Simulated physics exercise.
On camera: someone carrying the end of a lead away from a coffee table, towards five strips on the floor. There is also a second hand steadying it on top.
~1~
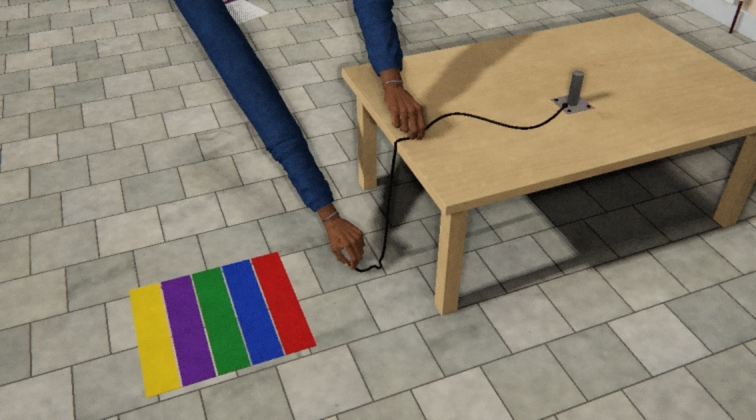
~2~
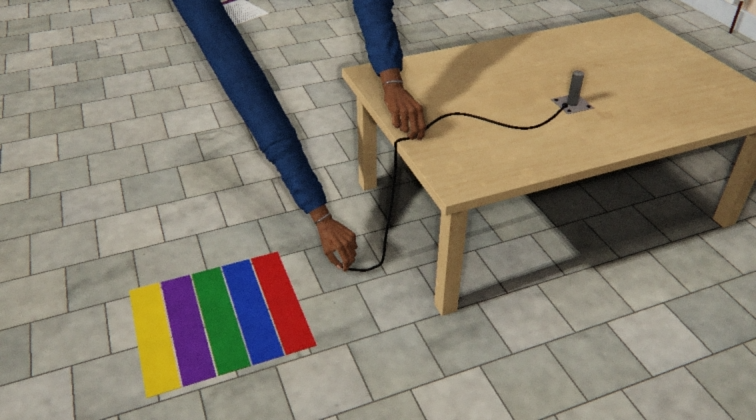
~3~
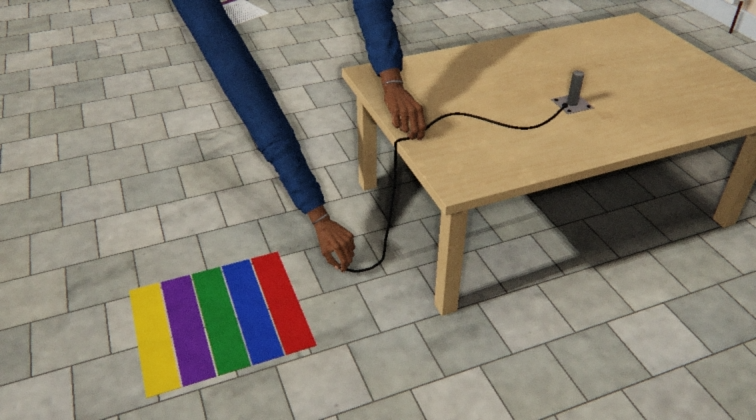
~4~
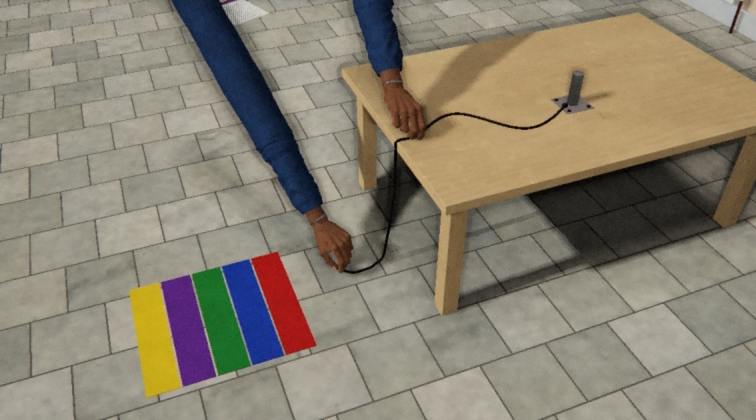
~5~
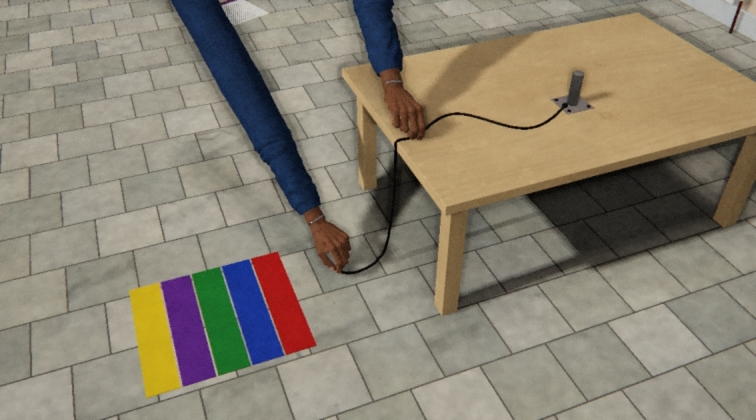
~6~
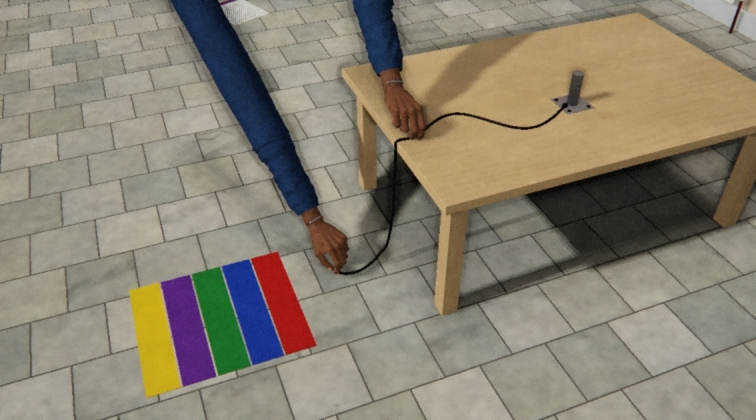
A hand holding a black cord's end shifts slightly left beside a wooden table.
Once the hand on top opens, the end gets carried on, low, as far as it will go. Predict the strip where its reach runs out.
Its reach runs out at the green strip.
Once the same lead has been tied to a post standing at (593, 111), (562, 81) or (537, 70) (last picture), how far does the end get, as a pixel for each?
Somewhere near (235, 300), (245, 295) and (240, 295), in that order.
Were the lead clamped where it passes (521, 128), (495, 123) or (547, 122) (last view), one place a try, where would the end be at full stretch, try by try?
Going through the three tries, you get (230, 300), (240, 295) and (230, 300).
A little later, end near (285, 284); over red.
Next, end near (244, 295); over blue.
When it is tight, end near (219, 302); over green. The end stops over the green strip.
